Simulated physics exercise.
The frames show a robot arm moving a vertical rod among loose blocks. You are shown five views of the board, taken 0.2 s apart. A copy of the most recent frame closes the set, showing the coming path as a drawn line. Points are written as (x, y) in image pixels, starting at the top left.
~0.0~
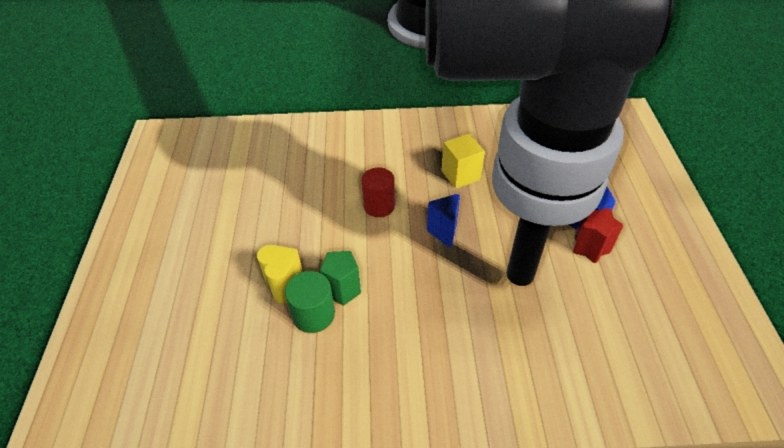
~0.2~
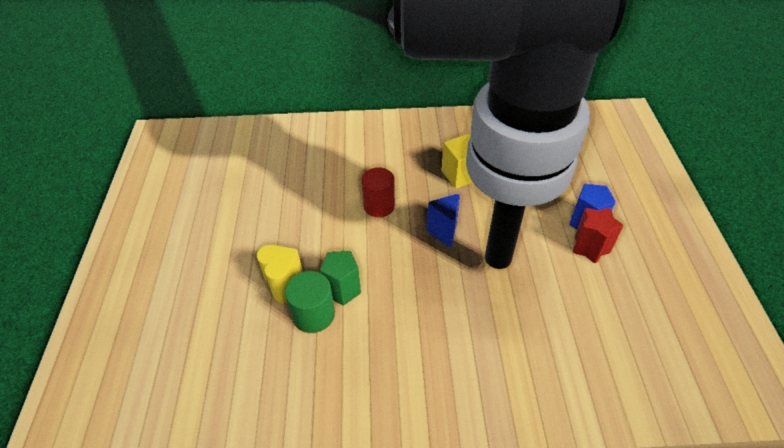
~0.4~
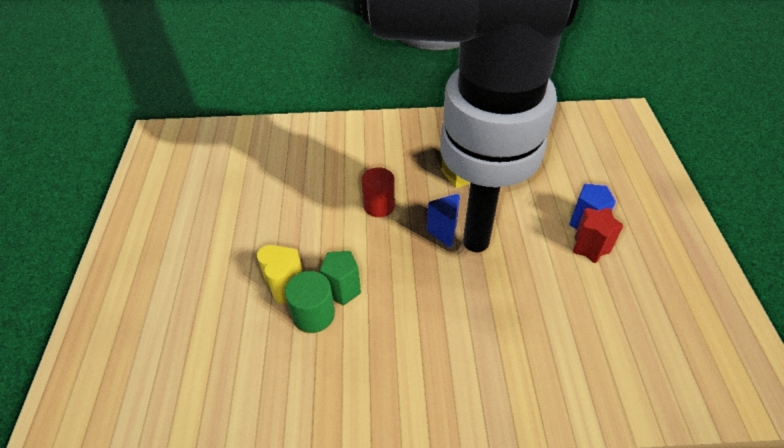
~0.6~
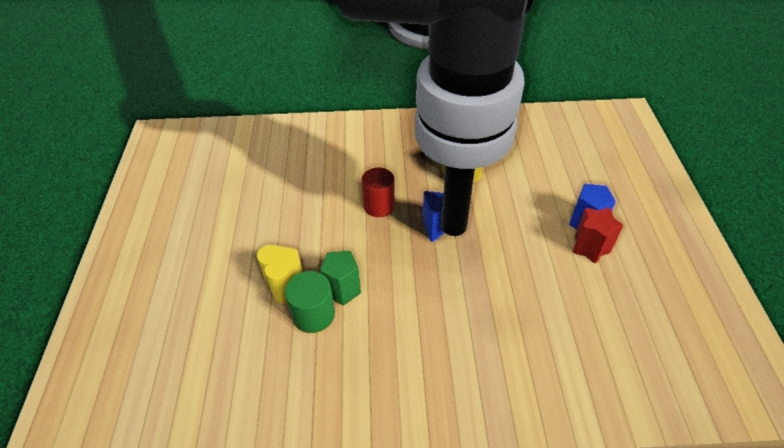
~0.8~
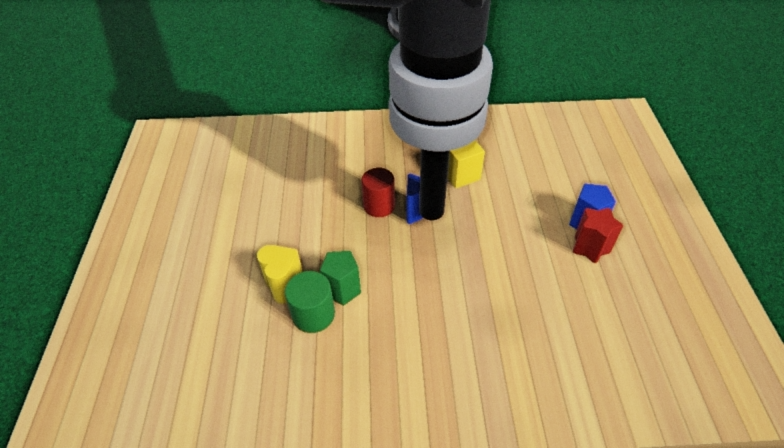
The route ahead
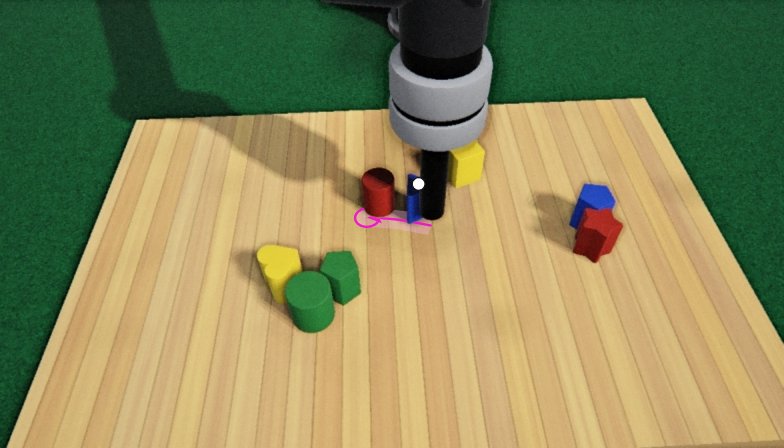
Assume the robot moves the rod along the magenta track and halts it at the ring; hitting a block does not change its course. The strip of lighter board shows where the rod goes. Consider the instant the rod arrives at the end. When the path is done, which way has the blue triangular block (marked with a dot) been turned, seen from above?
Viewed from above: Clockwise.
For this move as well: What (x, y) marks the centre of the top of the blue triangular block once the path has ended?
The answer is (406, 173).
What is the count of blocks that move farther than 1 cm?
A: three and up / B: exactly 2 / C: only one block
Letter B.
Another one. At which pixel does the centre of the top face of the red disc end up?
The centre of its top will be at (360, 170).
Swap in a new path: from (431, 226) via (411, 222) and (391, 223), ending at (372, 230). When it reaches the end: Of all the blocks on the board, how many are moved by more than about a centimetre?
Going by the path, one of them shifts by more than about 1 cm.
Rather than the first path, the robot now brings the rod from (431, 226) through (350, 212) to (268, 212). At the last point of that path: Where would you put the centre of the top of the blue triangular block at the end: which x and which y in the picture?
It ends at (404, 171).
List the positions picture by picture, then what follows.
In the first picture, lower end of the rod at (520, 275), tops of blocks, red disc at (378, 178), blue triangular block at (447, 205), yellow square at (464, 146).
In the second picture, rod at (498, 259), blocks as before.
In the third picture, rod at (476, 243), blocks as before.
In the fourth picture, rod at (454, 227), blue triangular block at (438, 200).
In the fifth picture, rod at (432, 212), red disc at (378, 178), blue triangular block at (419, 184), yellow square at (464, 146).
The drawn path runs from (431, 226) via (399, 220), ending at (367, 217); the dot is on the blue triangular block.
The first path, step by step. Halfway along, rod at (399, 206); red disc at (376, 176); blue triangular block at (406, 174), turned 15° clockwise.
At the end, rod at (366, 203); red disc at (360, 170); blue triangular block at (406, 173), turned 20° clockwise; yellow square not moved.
